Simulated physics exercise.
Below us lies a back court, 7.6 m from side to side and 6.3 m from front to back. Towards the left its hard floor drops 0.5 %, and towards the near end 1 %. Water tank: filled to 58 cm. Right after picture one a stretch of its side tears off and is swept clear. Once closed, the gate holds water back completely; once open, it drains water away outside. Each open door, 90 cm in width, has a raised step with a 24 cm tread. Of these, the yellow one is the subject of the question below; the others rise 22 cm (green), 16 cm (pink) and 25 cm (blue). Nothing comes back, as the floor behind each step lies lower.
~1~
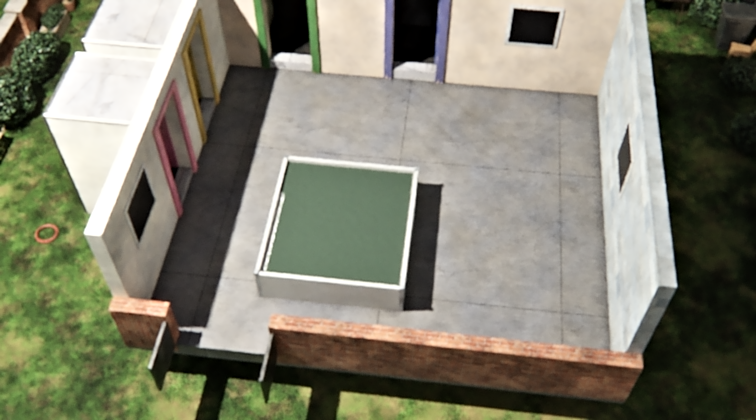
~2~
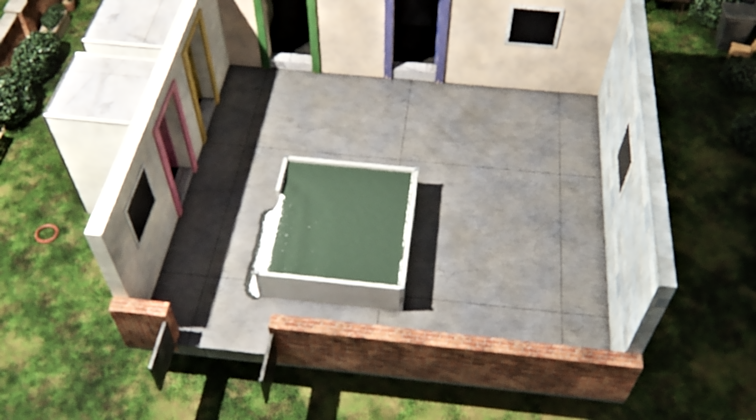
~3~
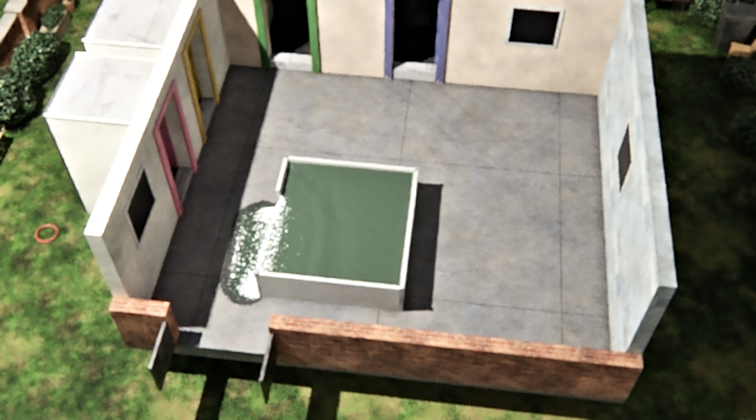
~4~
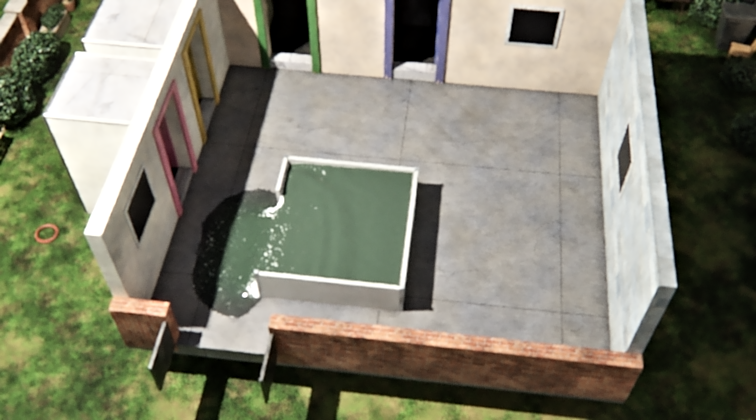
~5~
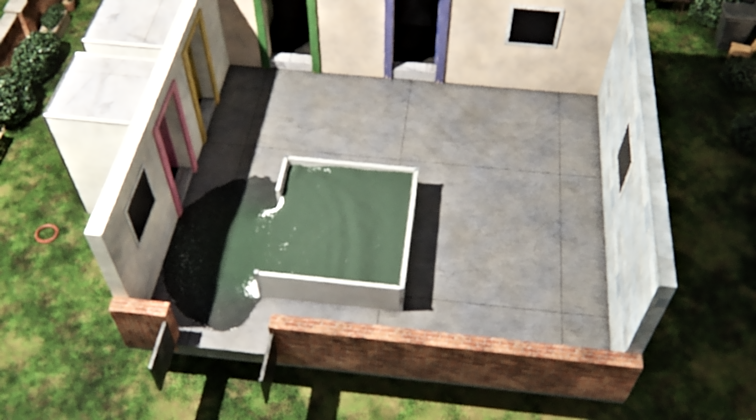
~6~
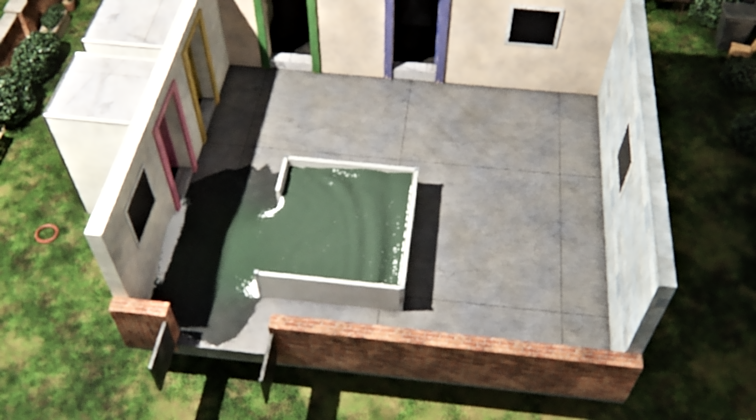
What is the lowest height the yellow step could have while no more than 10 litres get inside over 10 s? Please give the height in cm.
6 cm.
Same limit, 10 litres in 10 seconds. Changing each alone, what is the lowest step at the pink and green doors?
Some 23 cm for pink, some 13.0 cm for green.
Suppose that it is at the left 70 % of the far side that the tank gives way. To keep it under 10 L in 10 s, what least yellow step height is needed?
About 16 centimetres.
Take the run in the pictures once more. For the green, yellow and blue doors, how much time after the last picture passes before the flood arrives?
Green: 2.2 s; yellow: 0.8 s; blue: 3.4 s.
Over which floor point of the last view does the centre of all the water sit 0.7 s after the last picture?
(295, 246) or so.
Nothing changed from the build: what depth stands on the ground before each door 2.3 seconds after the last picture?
Depths in cm - green: 10, pink: 22, yellow: 7, blue: 0.
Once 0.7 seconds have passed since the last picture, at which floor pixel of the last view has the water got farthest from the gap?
Roughly at (207, 133) in the last view.
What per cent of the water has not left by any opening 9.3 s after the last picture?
Around 66 percent is still there.
Then, 0.7 s after the last picture water covers 15 % of the floor, deepest (53 cm) near (142, 327); it has not reached the yellow door.
Then, 2.3 s after the last picture water covers 30 % of the floor, deepest (37 cm) near (142, 327); 7 cm at the yellow door, 0 litres in over its 20 cm step.
Then, 9.3 s after the last picture water covers 90 % of the floor, deepest (10 cm) near (142, 327); 8 cm at the yellow door, 0 litres in over its 20 cm step.
At the yellow door as built, the water peaked near 9 cm, 8.7 s after the last picture.
Run again over the same 10 s with other heights there, 15 litres in over 5.5 cm, 4 litres over 7.5 cm. The limit of 10 litres is kept from about 6 cm up.
